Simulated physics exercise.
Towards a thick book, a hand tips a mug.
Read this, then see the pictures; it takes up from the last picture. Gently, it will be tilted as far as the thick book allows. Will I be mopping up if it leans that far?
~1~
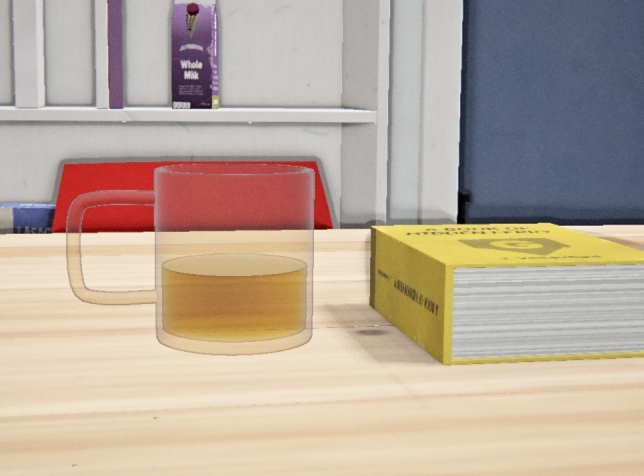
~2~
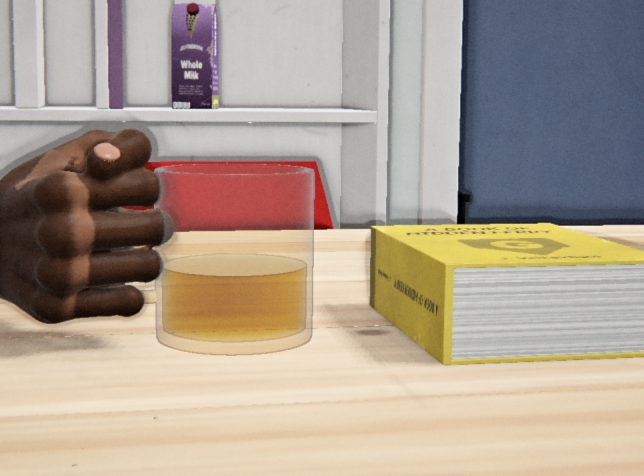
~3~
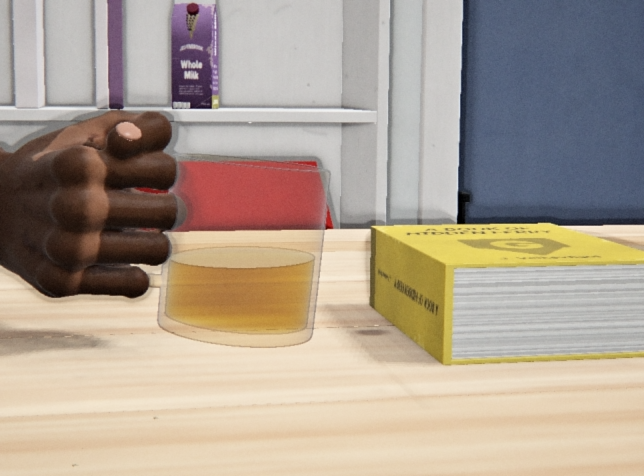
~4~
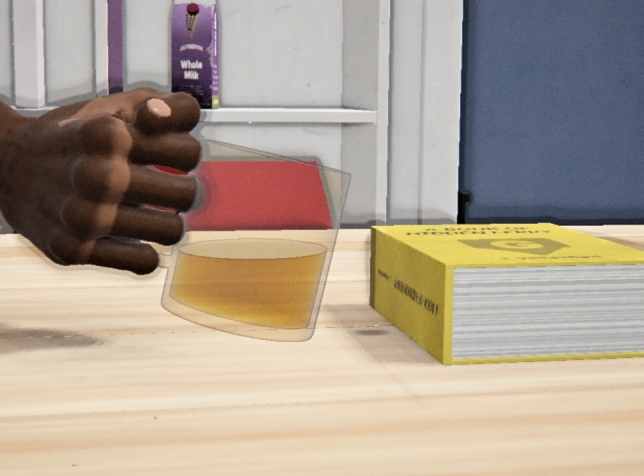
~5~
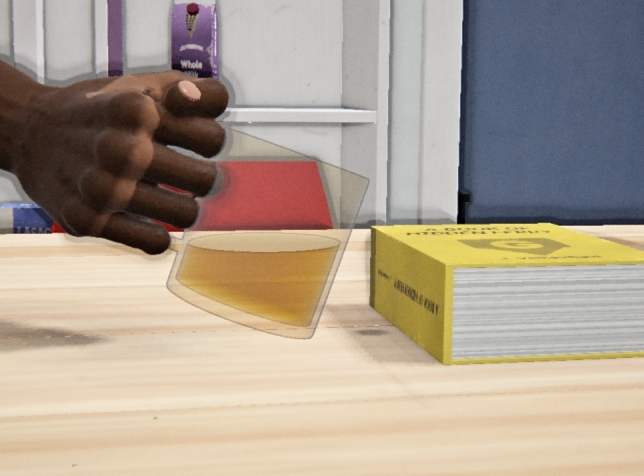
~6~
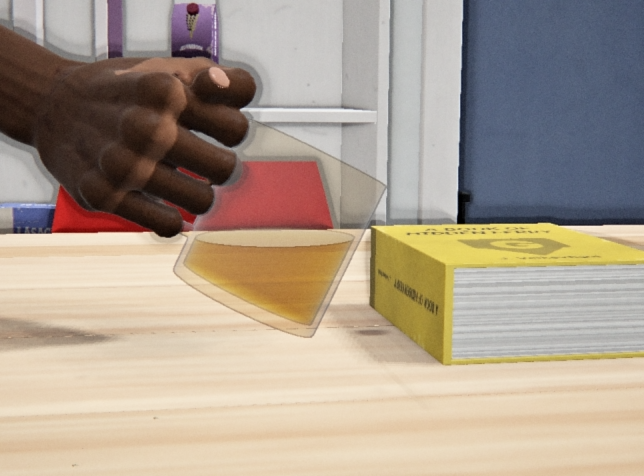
Most likely it is going to keep every drop there.
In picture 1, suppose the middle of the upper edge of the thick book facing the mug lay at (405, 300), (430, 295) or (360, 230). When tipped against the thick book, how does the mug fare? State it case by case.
Overflows, overflows, stays full.
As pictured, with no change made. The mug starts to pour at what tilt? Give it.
Somewhere around 55 degrees.
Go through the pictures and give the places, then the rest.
In the first picture, it stands upright; mug (234, 248) about a third full.
The second picture shows a hand takes hold; mug about a third full, surface at (234, 266); thick book (504, 285).
In the third picture, the top moves towards the thick book; mug (244, 240) about a third full.
The fourth picture shows on the way over; mug about a third full, surface at (253, 249); thick book (504, 285).
In the fifth picture, it is leaning; mug (270, 227) about a third full.
The sixth picture shows tipping on its foot; mug (283, 223) tipped 25°; thick book (504, 285).
Soon after, the mug leans by about 35°; nothing has left it.
Later, the mug leans by about 40°; nothing has left it.
In the end, the mug leans by about 45°, against the thick book; nothing has left it.
